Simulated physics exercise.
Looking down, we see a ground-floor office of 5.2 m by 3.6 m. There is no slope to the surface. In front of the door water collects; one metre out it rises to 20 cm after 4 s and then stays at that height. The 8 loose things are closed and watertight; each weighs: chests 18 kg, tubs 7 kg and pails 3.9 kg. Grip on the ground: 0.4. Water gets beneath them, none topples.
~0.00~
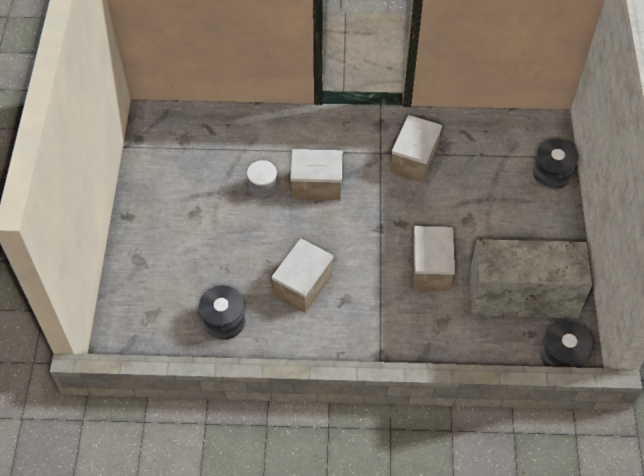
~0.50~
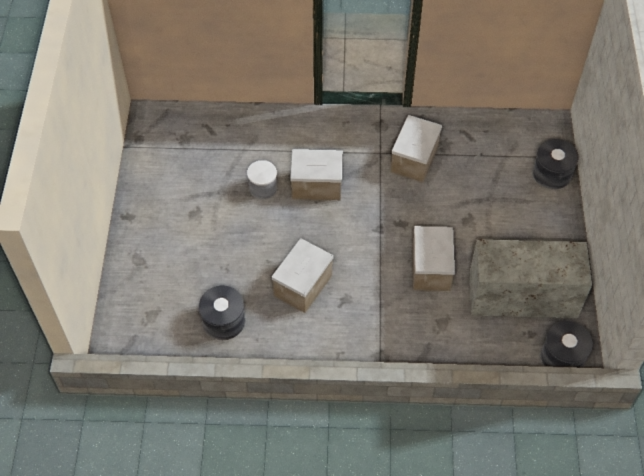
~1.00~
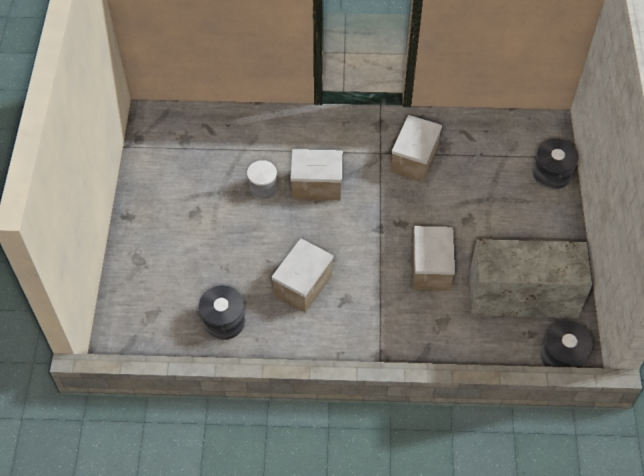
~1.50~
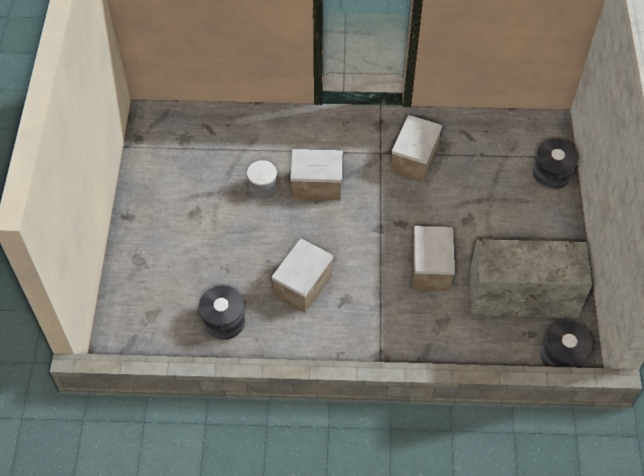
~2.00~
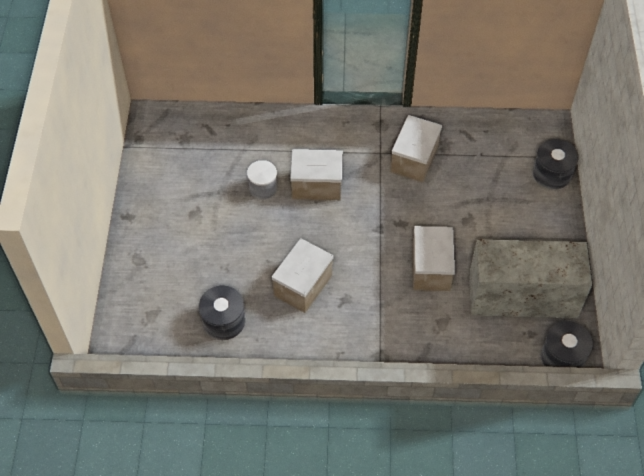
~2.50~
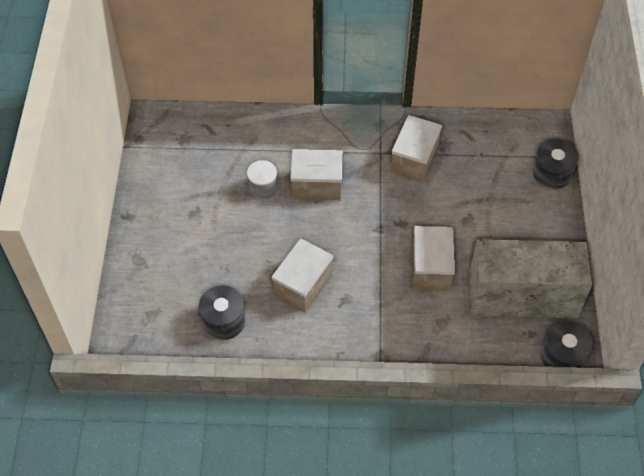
Water spread over the paving outside the walled room, then crept in through the doorway and onto the floor just inside, while the pale boxes, round containers and large stone-like block stayed still.
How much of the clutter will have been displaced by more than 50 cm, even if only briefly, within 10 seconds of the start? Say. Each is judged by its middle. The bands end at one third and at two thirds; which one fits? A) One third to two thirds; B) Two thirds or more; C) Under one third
C.
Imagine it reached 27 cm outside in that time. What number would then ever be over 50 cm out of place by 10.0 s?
Count: 6.
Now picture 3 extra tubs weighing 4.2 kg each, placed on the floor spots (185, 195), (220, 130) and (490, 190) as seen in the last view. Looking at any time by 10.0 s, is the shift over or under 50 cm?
Sequence: Above the line / below the line / below the line.
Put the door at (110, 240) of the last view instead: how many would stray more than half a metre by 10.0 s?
The count would be 2.
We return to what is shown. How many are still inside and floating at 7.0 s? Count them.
The count is 0.
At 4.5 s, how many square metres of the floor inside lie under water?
I'd put it close to 5.5 m2.
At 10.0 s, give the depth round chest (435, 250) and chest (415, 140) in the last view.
First about 5 cm, second about 4 cm.
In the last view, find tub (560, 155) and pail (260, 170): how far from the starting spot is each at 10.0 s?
Respectively 5 and 140 centimetres.
After 3.5 s 0 of 8 are over 50 cm from their spots; 0 afloat.
After 4.5 s 0 of 8 are over 50 cm from their spots; 0 afloat.
After 7.0 s 2 of 8 are over 50 cm from their spots; 0 afloat.
After 10.0 s 2 of 8 are over 50 cm from their spots, and 2 have been at some point; 3 afloat.
